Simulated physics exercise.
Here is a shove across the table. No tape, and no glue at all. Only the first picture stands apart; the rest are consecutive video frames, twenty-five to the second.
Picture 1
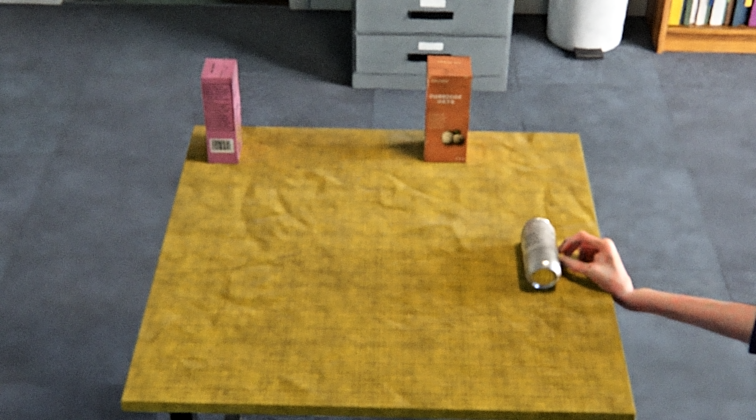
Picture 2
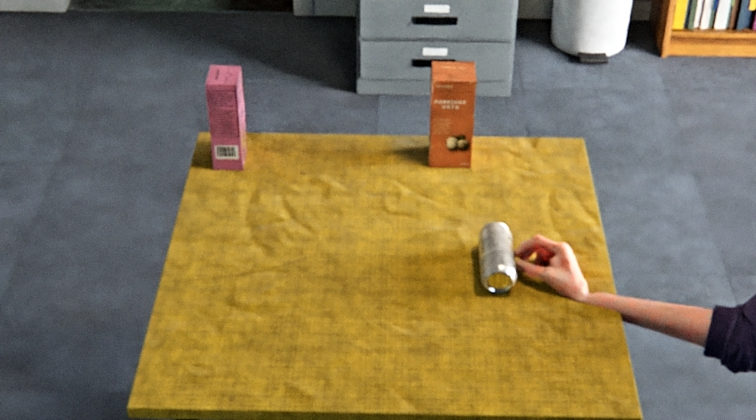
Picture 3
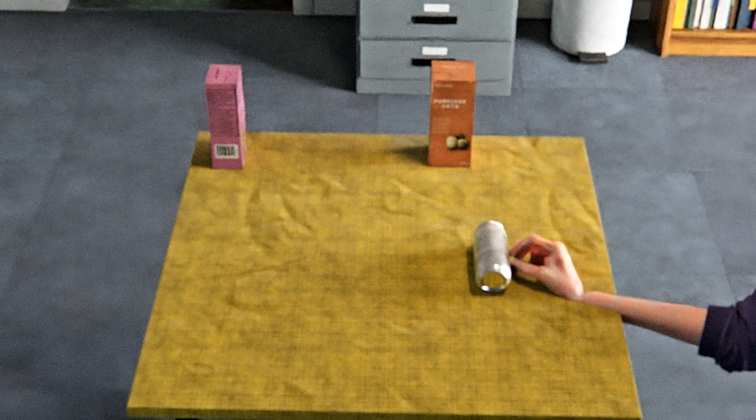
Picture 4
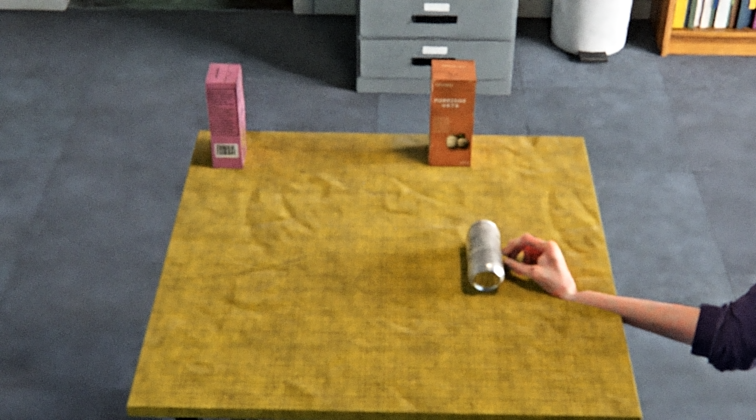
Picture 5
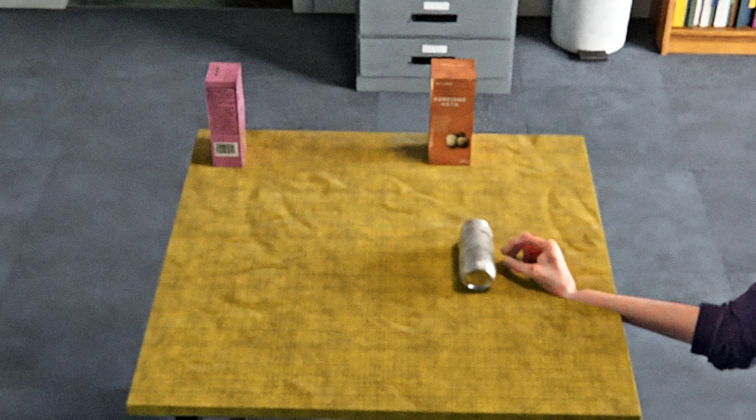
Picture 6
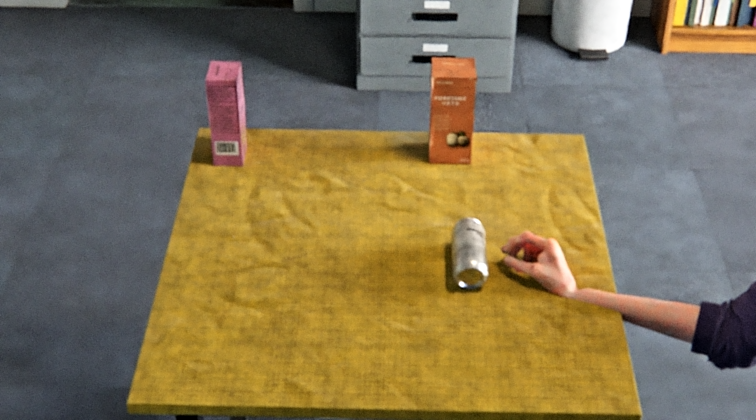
A hand pushes a white can leftward across the yellow tabletop, and it rolls slightly away from the fingers.
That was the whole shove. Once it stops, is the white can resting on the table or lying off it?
It is resting on the table.
Then, 0.10 s past the last view, white can displaced about its own width near (452, 253).
Then, 0.30 s past the last view, white can displaced well along near (424, 252).
Then, 0.40 s past the last view, white can displaced well along near (412, 252).
Then, 0.70 s past the last view, white can displaced well along near (392, 252).
Finally, moved from the start, white can. Final places as the last picture's camera would see them, white can near (389, 252).
